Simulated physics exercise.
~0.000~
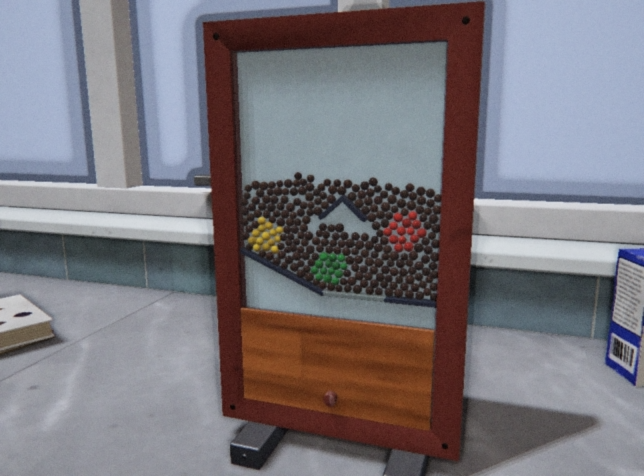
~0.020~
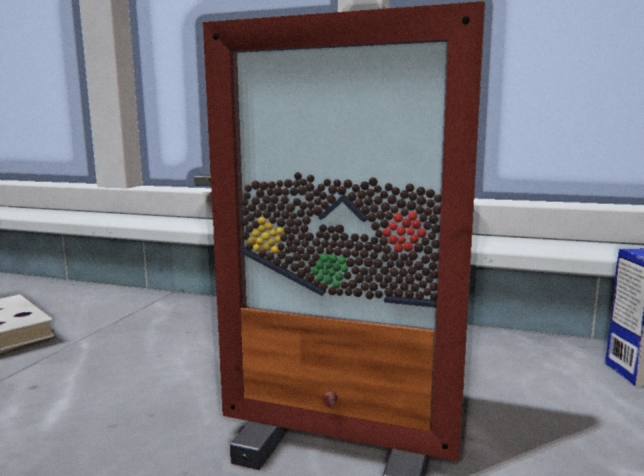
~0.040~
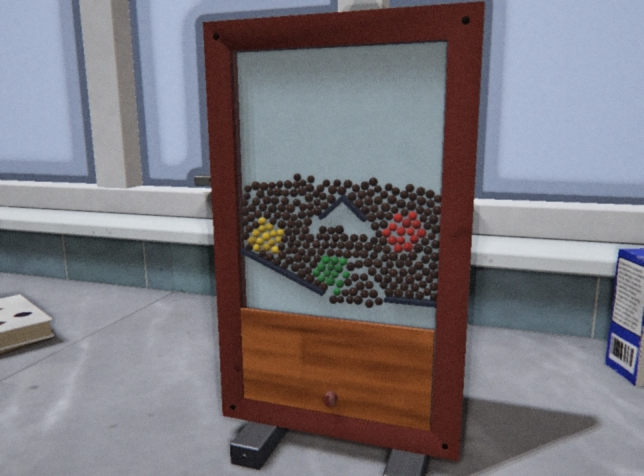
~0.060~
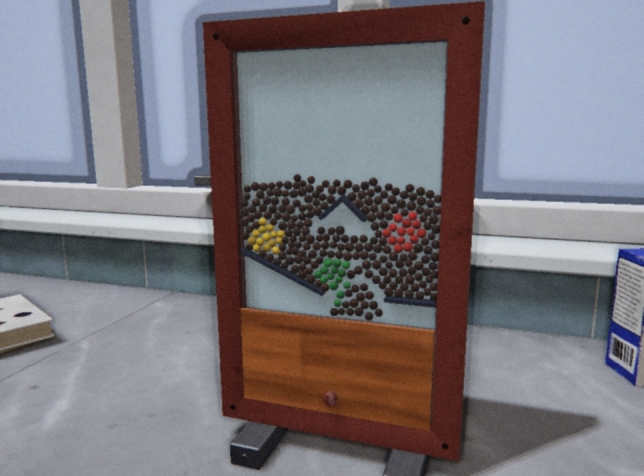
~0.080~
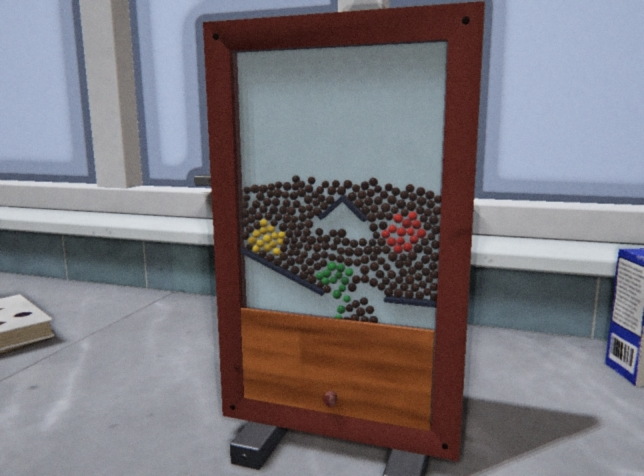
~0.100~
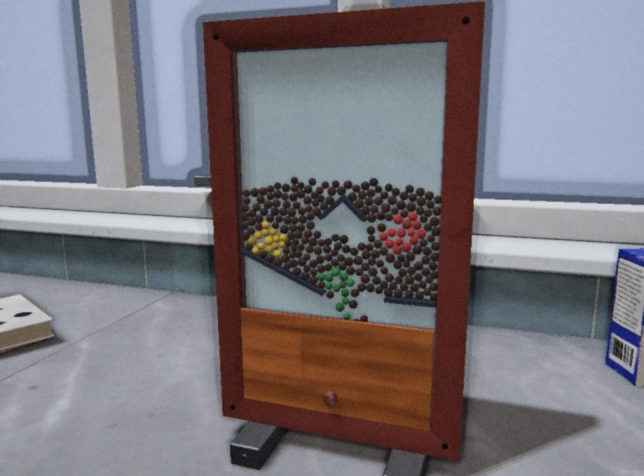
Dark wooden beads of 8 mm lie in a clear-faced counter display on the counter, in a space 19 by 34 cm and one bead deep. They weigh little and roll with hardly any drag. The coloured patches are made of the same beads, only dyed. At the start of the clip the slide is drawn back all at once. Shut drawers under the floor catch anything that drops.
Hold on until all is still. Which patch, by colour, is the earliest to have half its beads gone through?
That would be the green one.
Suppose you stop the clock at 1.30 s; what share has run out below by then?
Roughly 95 in a hundred by then.
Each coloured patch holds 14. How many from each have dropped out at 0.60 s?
Red 12, green 14, yellow 0.
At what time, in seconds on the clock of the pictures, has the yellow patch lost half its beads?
That happens at roughly 0.8 seconds.
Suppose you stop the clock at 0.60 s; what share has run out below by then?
Close to 70 percent at that point.
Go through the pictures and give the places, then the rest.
About 270 beads; beads' middle (344, 236); red patch (405, 232); green patch (330, 268); yellow patch (266, 237); slide (320, 292) to (390, 299), in the first frame.
Beads' middle (344, 237); 0 out, in the second frame.
Beads' middle (344, 238); 6 out, in the third frame.
Beads' middle (345, 239); 13 out, in the fourth frame.
Beads' middle (342, 233); 19 out, in the fifth frame.
Beads' middle (344, 239); 22 out; red patch (404, 234); green patch (338, 286); yellow patch (269, 241); wall ends (240, 249) to (323, 292), (322, 217) to (365, 219), in the sixth frame.
After 0.25 s, 25 % are out; out of 14, red 0, green 13, yellow 0.
After 0.60 s, 70 % are out; out of 14, red 13, green 14, yellow 0.
After 1.30 s, 95 % are out; out of 14, red 14, green 14, yellow 14.
Settled by 1.8 s, 95 % are out; out of 14, red 14, green 14, yellow 14; half out at red 0.40 s, green 0.16 s, yellow 0.88 s.
